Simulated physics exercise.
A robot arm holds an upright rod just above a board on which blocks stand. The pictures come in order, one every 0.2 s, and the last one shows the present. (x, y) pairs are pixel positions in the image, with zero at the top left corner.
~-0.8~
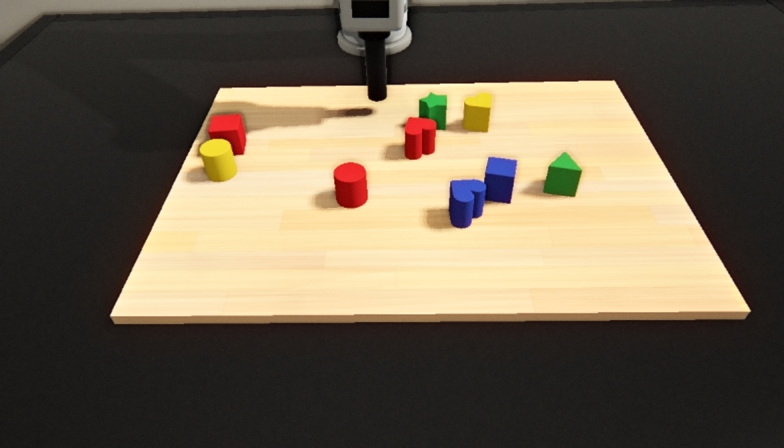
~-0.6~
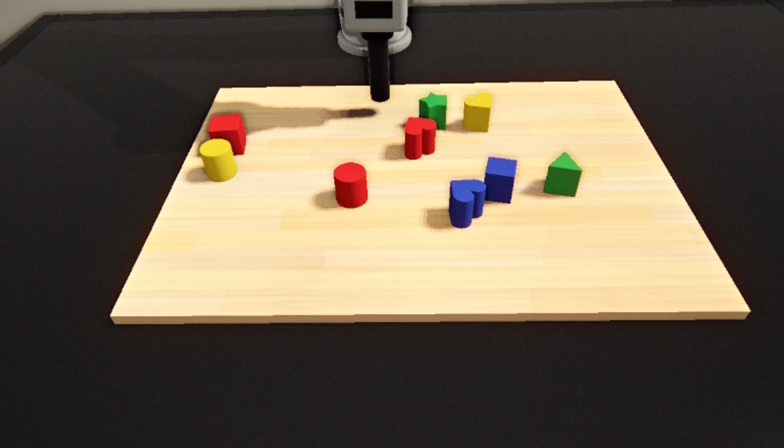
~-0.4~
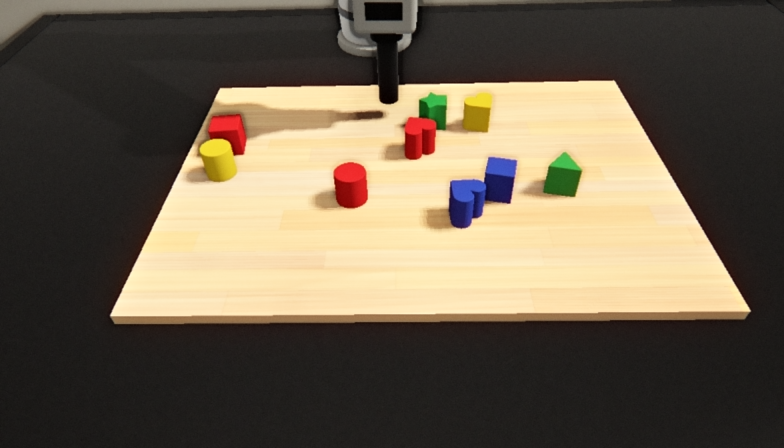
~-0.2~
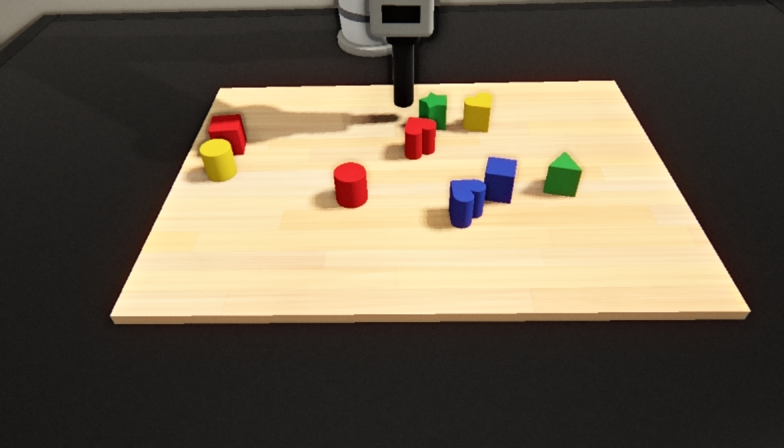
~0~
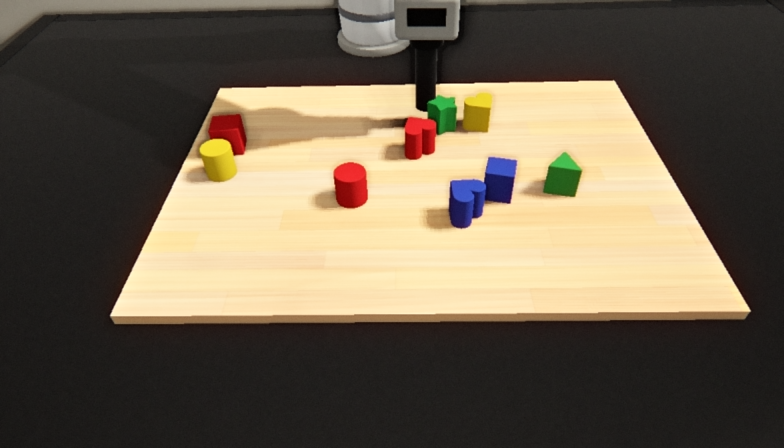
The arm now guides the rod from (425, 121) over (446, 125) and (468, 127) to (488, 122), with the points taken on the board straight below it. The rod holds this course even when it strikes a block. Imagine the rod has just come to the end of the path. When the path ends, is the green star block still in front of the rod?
Short answer: No.
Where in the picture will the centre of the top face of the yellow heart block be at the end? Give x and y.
I'd guess (510, 103).
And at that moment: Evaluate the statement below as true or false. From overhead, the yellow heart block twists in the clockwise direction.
The statement is incorrect.
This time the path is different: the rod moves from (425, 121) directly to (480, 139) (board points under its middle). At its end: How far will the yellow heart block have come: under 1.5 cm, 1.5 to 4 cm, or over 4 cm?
Between 1.5 and 4 cm.
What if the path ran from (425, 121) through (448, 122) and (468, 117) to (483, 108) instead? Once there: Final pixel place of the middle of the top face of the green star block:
It is going to be at (470, 104).
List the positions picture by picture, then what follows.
The first picture shows lower end of the rod at (378, 97), tops of blocks, red heart block at (419, 125), green star block at (434, 99), yellow heart block at (480, 100).
The second picture shows rod at (380, 98), blocks as before.
The third picture shows rod at (389, 100), blocks as before.
The fourth picture shows rod at (404, 103), blocks as before.
The fifth picture shows rod at (425, 107), red heart block at (419, 125), green star block at (443, 102), yellow heart block at (480, 100).
The first path, step by step. Halfway along, rod at (459, 112); green star block at (474, 110), turned 20° clockwise; yellow heart block at (501, 102), turned 45° anticlockwise.
At the end, rod at (490, 107); red heart block not moved; green star block at (482, 111), turned 50° clockwise; yellow heart block at (510, 103), turned 30° anticlockwise.
